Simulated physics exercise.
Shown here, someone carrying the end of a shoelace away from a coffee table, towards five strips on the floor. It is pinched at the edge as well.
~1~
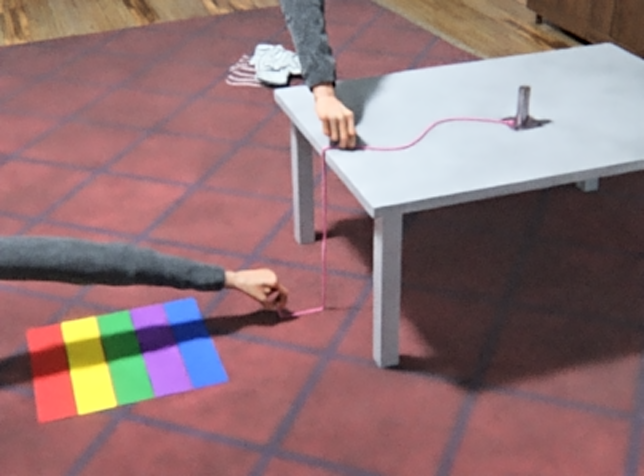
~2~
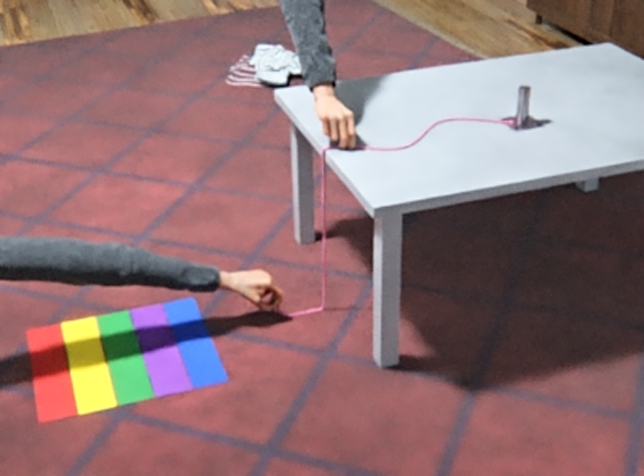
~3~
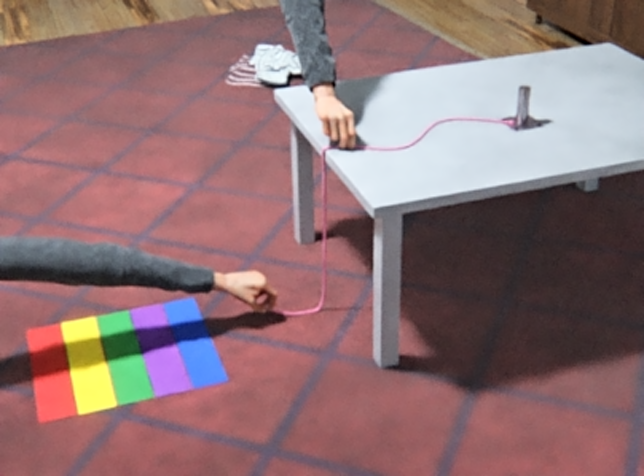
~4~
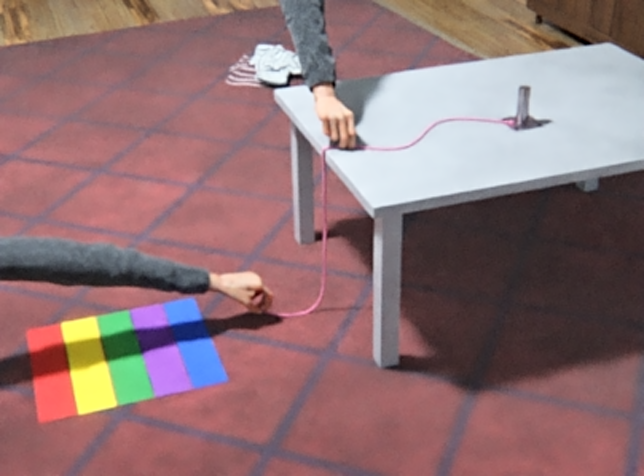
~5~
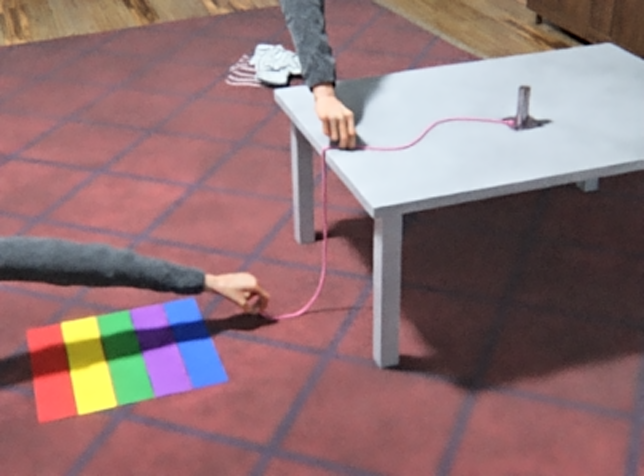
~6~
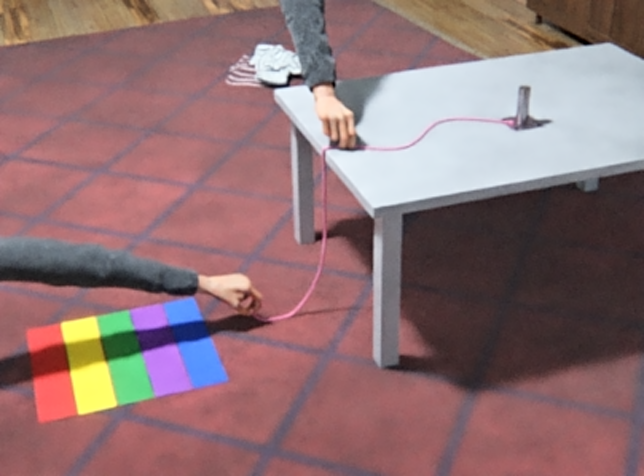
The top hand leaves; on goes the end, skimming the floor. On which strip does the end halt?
It halts on the green strip.
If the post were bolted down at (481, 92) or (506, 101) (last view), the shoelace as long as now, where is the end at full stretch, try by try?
In that order: (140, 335) and (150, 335).
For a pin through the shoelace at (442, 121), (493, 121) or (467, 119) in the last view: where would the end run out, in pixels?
In that order: (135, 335), (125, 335) and (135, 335).
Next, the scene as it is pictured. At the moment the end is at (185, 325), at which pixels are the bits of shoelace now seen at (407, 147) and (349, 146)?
About (375, 144), and the other about (324, 160).
Soon after, end near (185, 325); over blue.
Then, end near (144, 334); over purple.
At full stretch, end near (121, 338); over green. Over green.
